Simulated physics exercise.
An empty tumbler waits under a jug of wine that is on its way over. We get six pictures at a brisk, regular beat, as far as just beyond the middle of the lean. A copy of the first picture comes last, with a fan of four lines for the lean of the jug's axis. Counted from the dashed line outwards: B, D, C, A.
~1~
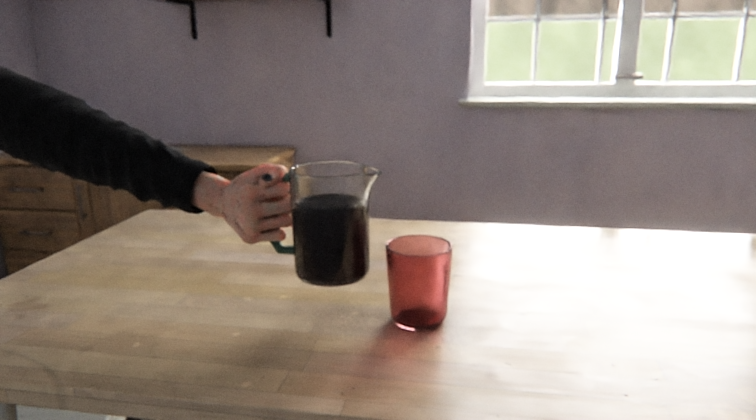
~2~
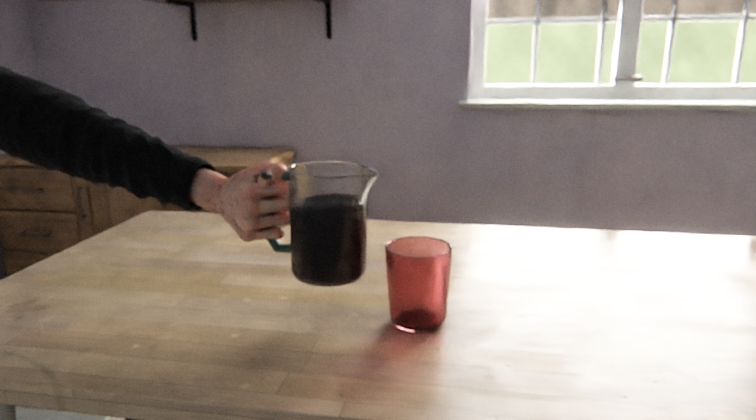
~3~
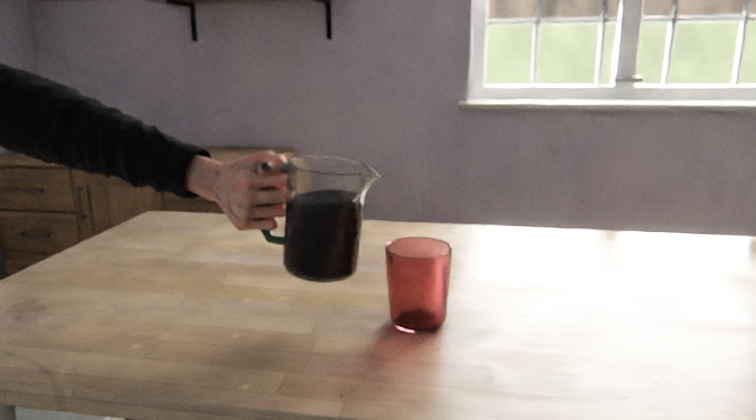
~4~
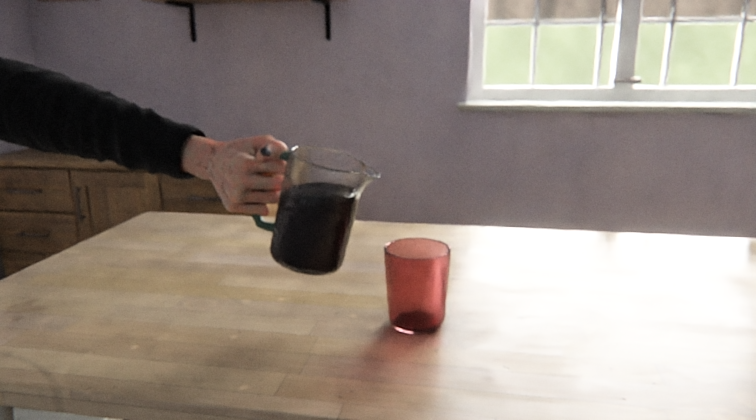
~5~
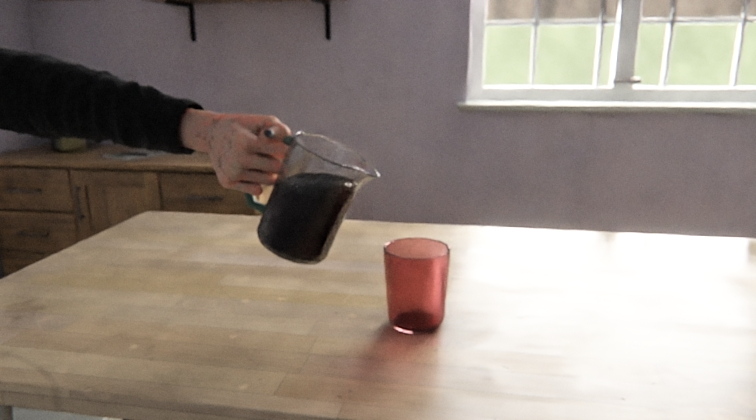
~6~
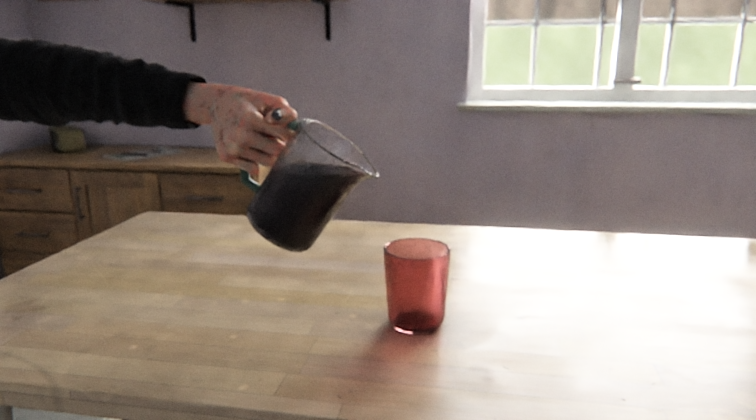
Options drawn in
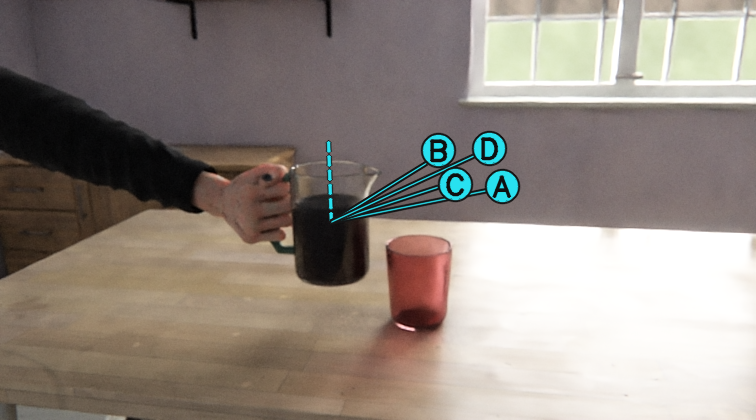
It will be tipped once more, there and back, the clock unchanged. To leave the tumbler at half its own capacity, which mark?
Line D does it best.
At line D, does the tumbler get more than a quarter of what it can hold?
Yes, clearly.
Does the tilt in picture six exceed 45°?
No.
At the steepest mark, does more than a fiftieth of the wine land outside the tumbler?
Yes, it does.
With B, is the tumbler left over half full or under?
Under half.
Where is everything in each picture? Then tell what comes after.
The first picture shows upright, lip at (380, 173); rim of the tumbler round (419, 244); nothing has left yet.
The second picture shows upright, lip at (380, 174); nothing has left yet.
The third picture shows tipped about 7°, lip at (379, 175); nothing has left yet.
The fourth picture shows tipped about 15°, lip at (378, 176); nothing has left yet.
The fifth picture shows tipped about 24°, lip at (377, 175); nothing has left yet.
The sixth picture shows tipped about 34°, lip at (376, 175); nothing has left yet.
In cyan, A at (486, 190); B at (426, 163); C at (437, 187); D at (474, 155).
Choosing A, the tumbler ends with about 65 % of what it can hold; 18 % of the wine is spilt.
Choosing B, the tumbler ends with about 30 % of what it can hold.
Choosing C, the tumbler ends with about 67 % of what it can hold; 3 % of the wine is spilt.
Choosing D, the tumbler ends with about 48 % of what it can hold.
